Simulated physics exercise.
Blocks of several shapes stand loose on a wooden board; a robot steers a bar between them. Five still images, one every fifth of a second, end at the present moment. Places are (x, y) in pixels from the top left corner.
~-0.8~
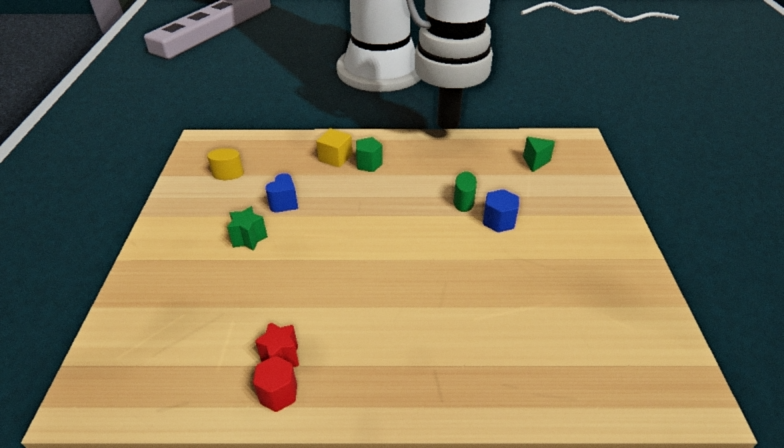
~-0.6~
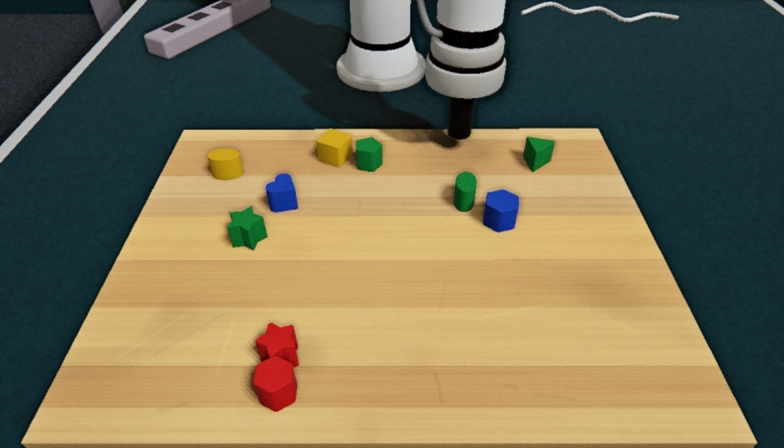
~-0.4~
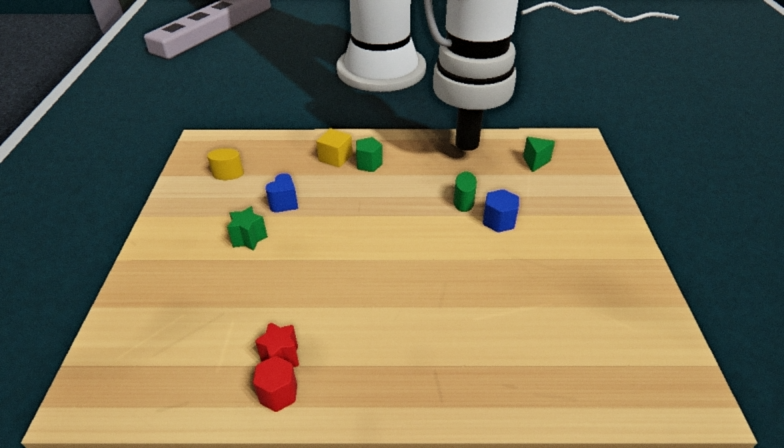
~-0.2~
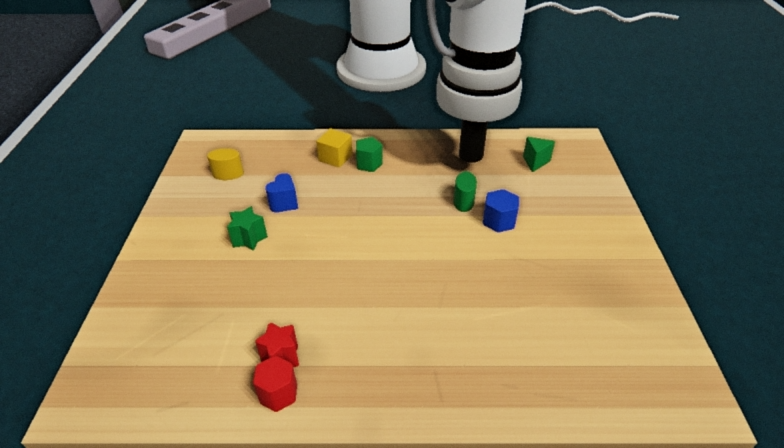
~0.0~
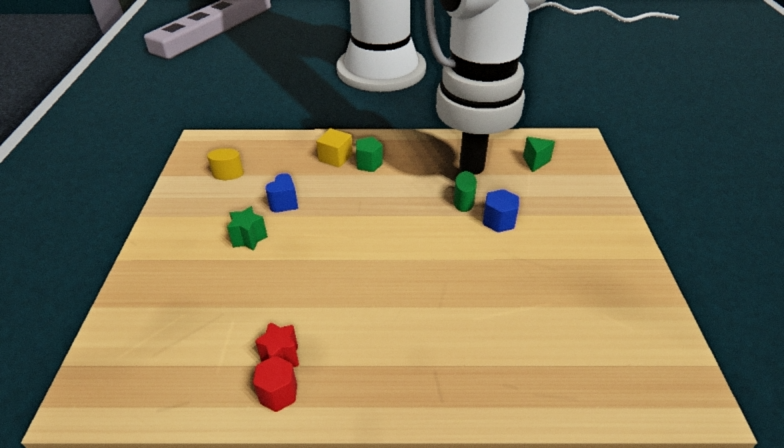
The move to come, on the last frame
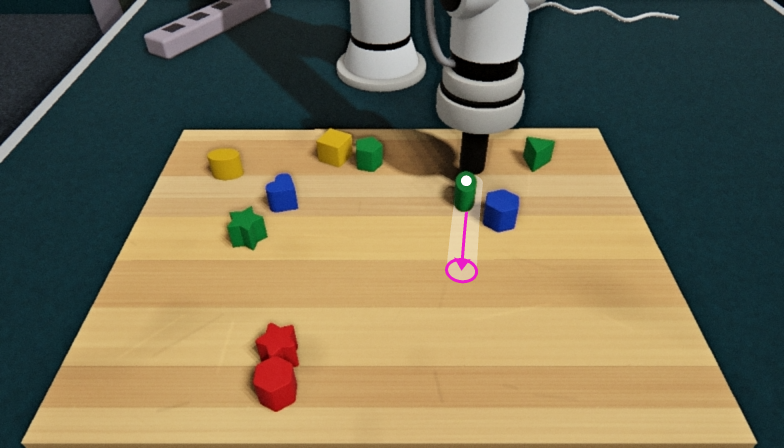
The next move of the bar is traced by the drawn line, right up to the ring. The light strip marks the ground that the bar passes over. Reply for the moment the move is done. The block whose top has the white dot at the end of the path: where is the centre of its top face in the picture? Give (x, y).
The answer is (434, 256).
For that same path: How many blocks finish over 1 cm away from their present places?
The way I see it, the answer is one.
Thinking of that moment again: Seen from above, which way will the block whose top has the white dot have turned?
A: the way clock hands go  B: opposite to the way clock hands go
The correct letter is A.
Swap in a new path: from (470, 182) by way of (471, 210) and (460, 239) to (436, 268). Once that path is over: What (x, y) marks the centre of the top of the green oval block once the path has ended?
Its top centre is at about (408, 244).
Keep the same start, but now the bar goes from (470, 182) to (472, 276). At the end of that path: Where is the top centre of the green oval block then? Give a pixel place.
If I read the scene right, the answer is (444, 236).
The drawn path runs from (470, 182) to (462, 270); the dot is on the green oval block.
What follows on the original path. One third of the way, bar (469, 194); green oval block (460, 206).
Two thirds of the way, bar (466, 224); green oval block (449, 235), turned 35° clockwise.
At the end, bar (463, 256); green oval block (434, 256), turned 100° clockwise; blue hexagonal block not moved.
